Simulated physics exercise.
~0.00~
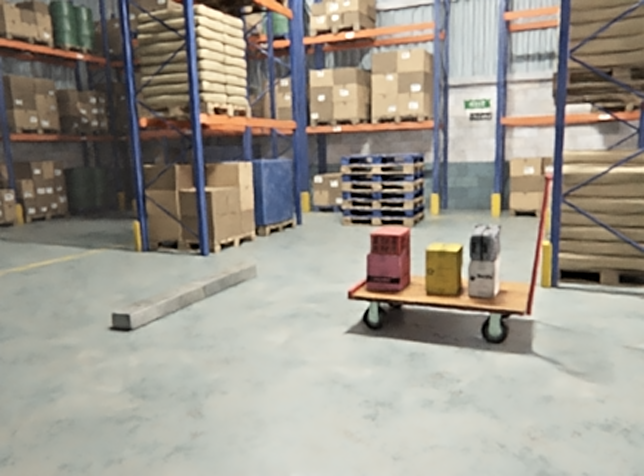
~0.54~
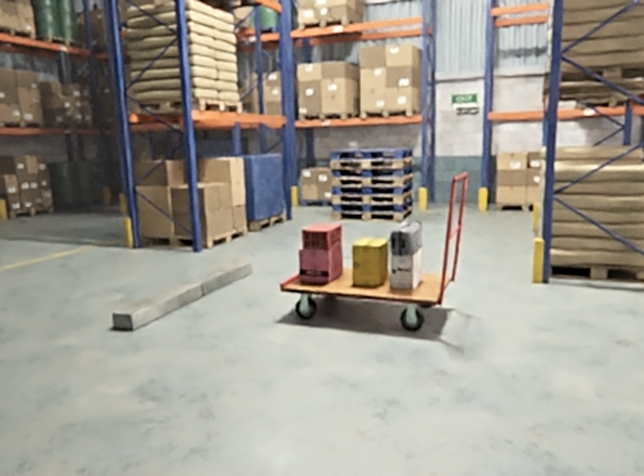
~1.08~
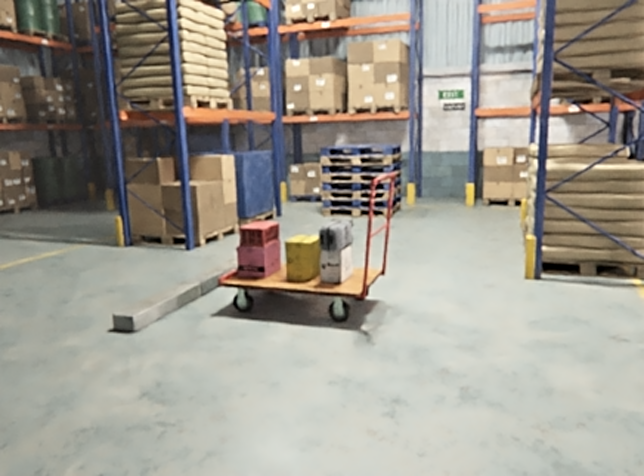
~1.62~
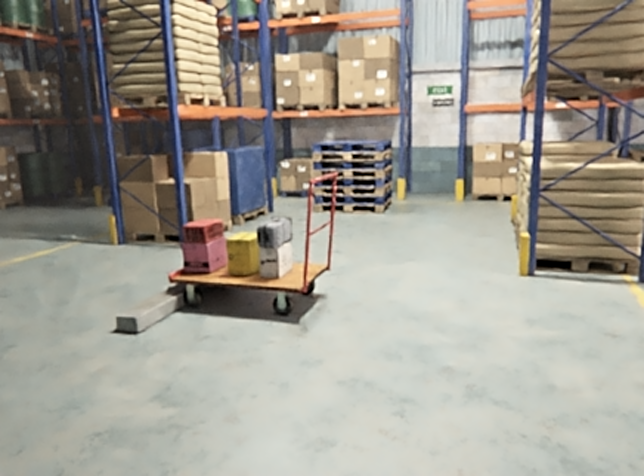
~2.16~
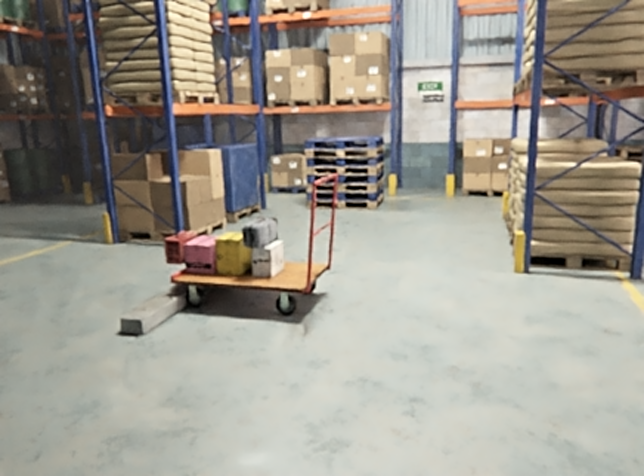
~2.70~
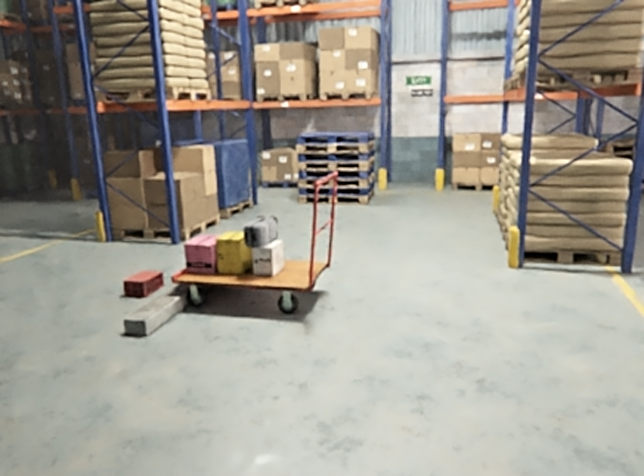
In a warehouse, a loaded trolley rolls left to a kerb and its red crate tumbles off.
